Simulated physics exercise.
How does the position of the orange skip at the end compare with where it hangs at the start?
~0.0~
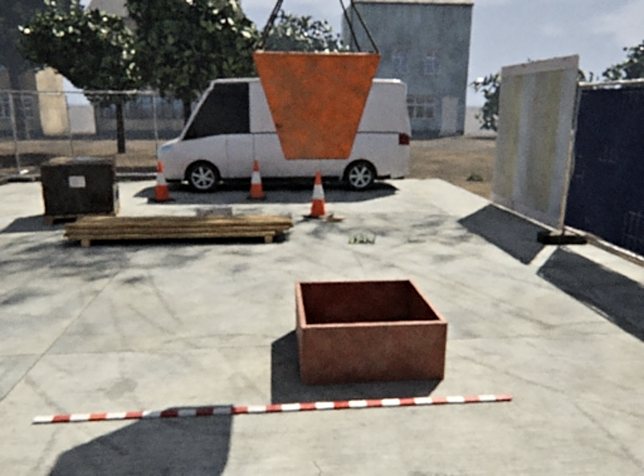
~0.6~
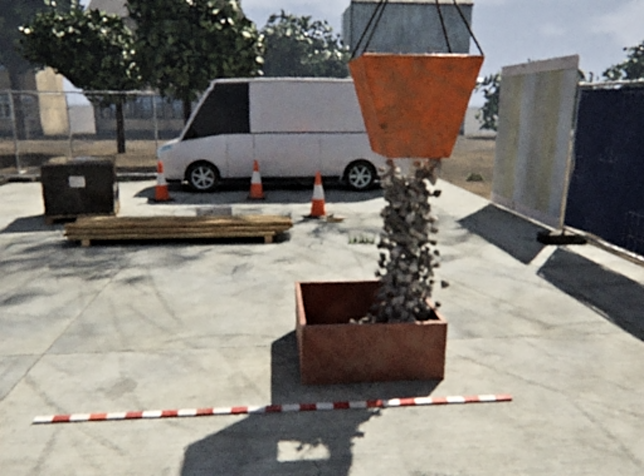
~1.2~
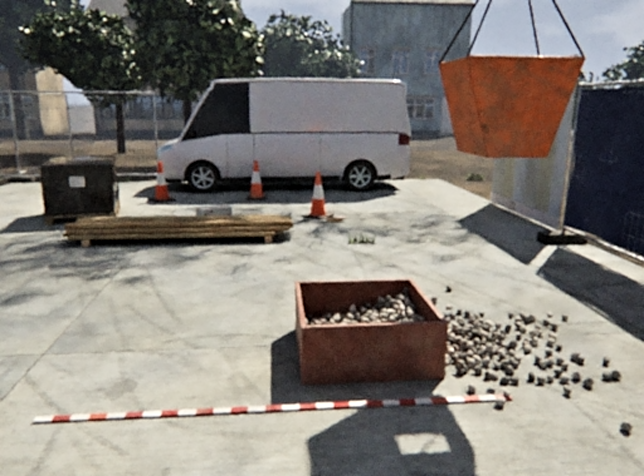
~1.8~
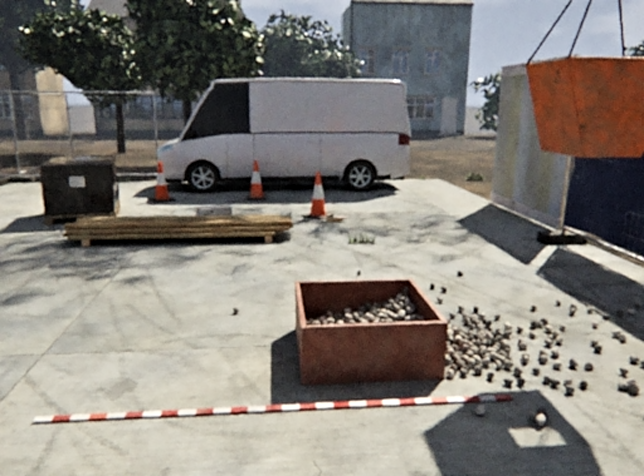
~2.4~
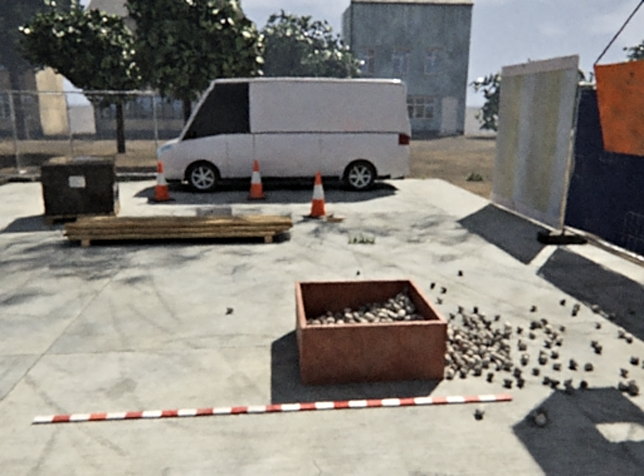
At the start it hangs near the upper middle, in front of the white van, but by the end it has moved far to the right and is partly cut off by the right edge of the view.
